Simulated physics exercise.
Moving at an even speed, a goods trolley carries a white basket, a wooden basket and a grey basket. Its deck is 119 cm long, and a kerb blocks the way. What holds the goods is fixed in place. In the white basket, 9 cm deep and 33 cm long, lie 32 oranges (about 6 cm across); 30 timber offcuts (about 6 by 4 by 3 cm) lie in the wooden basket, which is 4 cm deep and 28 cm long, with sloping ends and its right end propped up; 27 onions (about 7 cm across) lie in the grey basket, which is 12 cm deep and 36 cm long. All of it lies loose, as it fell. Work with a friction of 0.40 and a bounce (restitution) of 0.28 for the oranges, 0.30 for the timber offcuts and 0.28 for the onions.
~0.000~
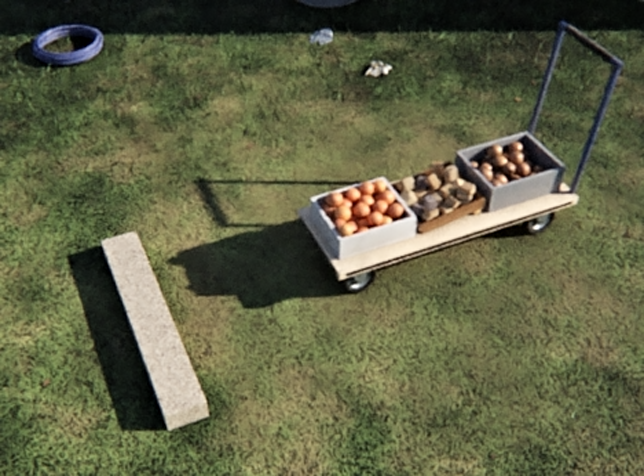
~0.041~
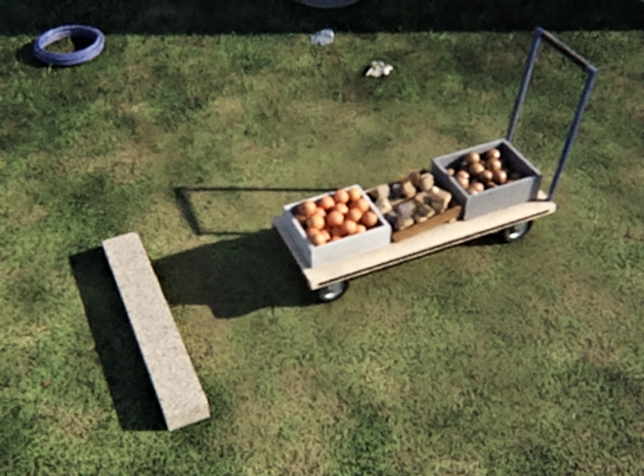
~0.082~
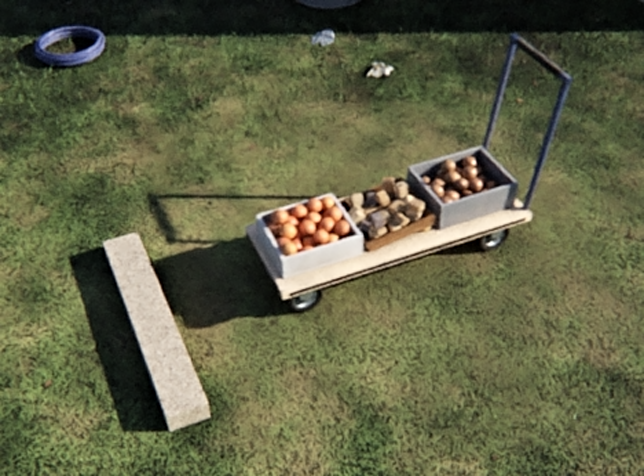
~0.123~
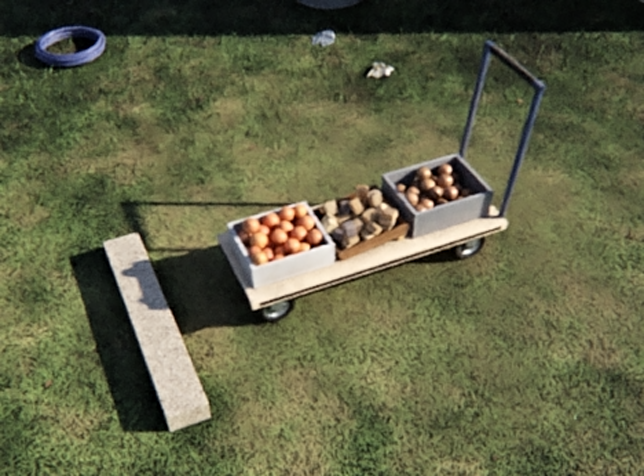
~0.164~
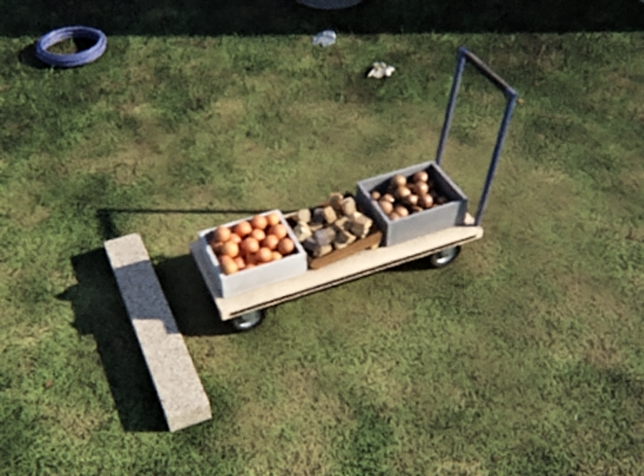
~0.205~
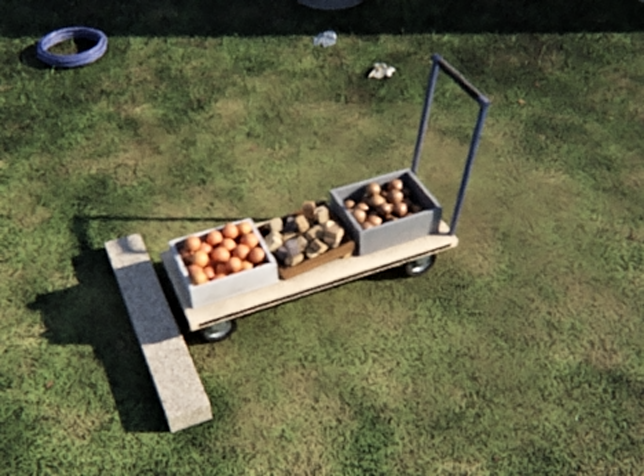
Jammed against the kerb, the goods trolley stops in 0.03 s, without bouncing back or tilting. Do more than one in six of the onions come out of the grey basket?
No.
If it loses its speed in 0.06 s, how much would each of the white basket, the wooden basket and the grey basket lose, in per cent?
With that change, white basket 20 per cent, wooden basket 40 per cent, grey basket 0 per cent.
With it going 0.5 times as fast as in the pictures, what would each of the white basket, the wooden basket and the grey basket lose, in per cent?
White basket 0, wooden basket 10, grey basket 0 per cent.
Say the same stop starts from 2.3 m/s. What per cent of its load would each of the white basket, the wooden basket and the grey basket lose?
Then the white basket sheds 10 per cent of its load, the wooden basket 20 per cent, and the grey basket 0 per cent.
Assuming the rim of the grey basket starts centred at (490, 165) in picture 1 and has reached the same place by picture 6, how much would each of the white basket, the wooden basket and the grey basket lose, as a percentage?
White basket 10 %, wooden basket 30 %, grey basket 10 %.
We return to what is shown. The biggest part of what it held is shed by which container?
It is the wooden basket.
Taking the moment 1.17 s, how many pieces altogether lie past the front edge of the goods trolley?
Count: Approx. 8.
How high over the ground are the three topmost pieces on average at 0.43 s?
About 48 cm up.
After 0.21 s, the wheels strike.
After 0.31 s, white basket 30 in, 2 out, wooden basket 28 in, 2 out and grey basket 27 in, 0 out.
After 0.43 s, white basket 26 in, 6 out, wooden basket 22 in, 8 out and grey basket 26 in, 1 out.
After 0.66 s, white basket 25 in, 7 out, wooden basket 19 in, 11 out and grey basket 25 in, 2 out.
Final count (at 1.17 s), white basket 25 in, 7 out, wooden basket 19 in, 11 out and grey basket 25 in, 2 out. Asked share, 2 of 27, 7 per cent.
